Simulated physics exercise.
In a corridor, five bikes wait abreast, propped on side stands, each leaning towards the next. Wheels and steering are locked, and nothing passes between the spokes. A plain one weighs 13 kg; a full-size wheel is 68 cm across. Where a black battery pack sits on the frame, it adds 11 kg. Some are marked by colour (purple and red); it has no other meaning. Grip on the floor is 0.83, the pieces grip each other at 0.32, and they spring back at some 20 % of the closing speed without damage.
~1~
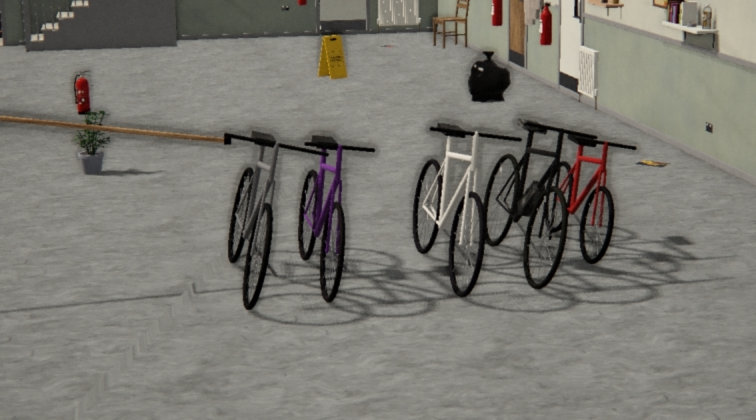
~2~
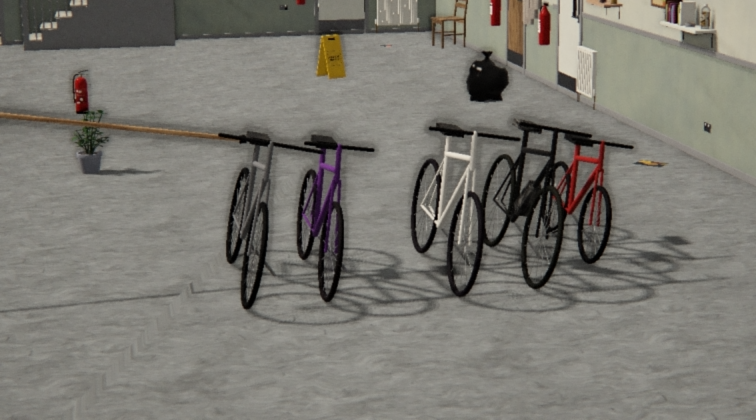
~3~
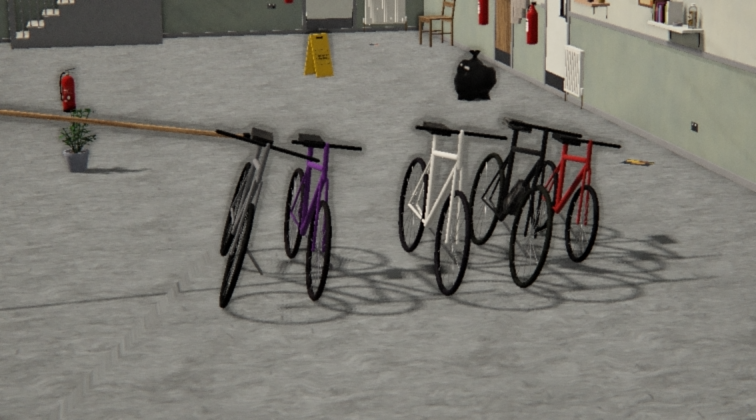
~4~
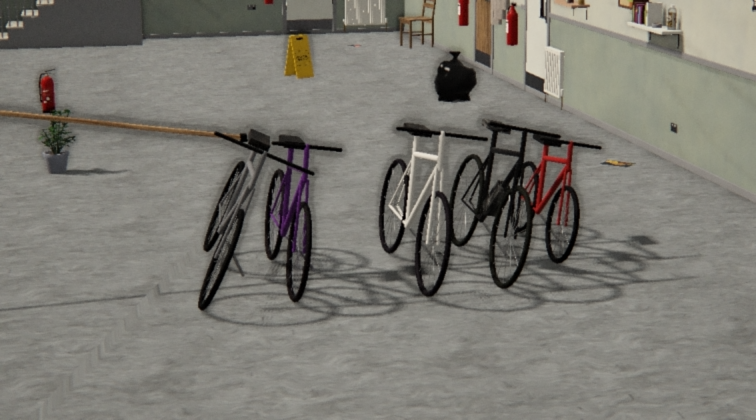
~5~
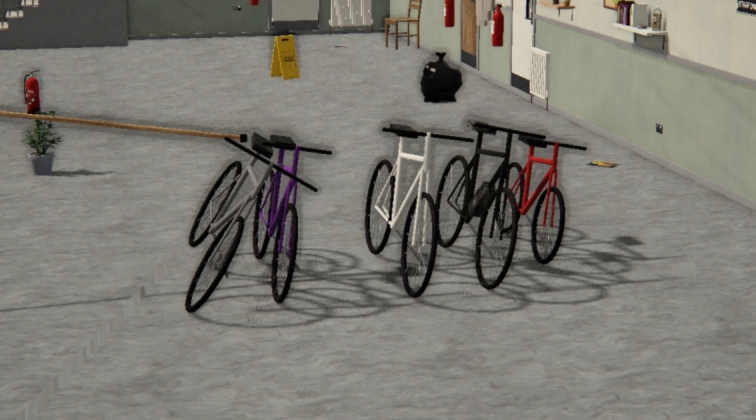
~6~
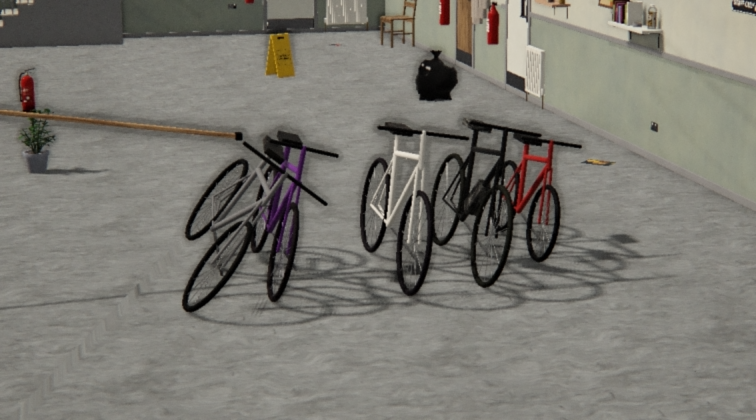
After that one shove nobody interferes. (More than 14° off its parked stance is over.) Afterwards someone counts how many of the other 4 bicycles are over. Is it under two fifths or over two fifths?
The part is upwards of two fifths.
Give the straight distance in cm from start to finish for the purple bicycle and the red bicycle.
About: Purple 60, red 60.
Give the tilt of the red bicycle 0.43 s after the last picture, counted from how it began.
About 0°.
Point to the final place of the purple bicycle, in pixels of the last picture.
Near (354, 248).
Then, 0.43 s on from the sixth picture, 1 of the 4 other bicycles over; purple bicycle tipped 39°.
Then, 0.93 s on from the sixth picture, 2 of the 4 other bicycles over; purple bicycle lying flat.
Then, 1.65 s on from the sixth picture, 4 of the 4 other bicycles over; purple bicycle lying flat; red bicycle tipped 49°.
Then, 2.23 s on from the sixth picture, 4 of the 4 other bicycles over; purple bicycle lying flat; red bicycle lying flat.
Finally, 4 of the 4 other bicycles over; purple bicycle lying flat; red bicycle lying flat. That is 100 per cent. Not one is left standing. Seen by the last camera, middles, purple bicycle near (354, 248), red bicycle near (596, 214).
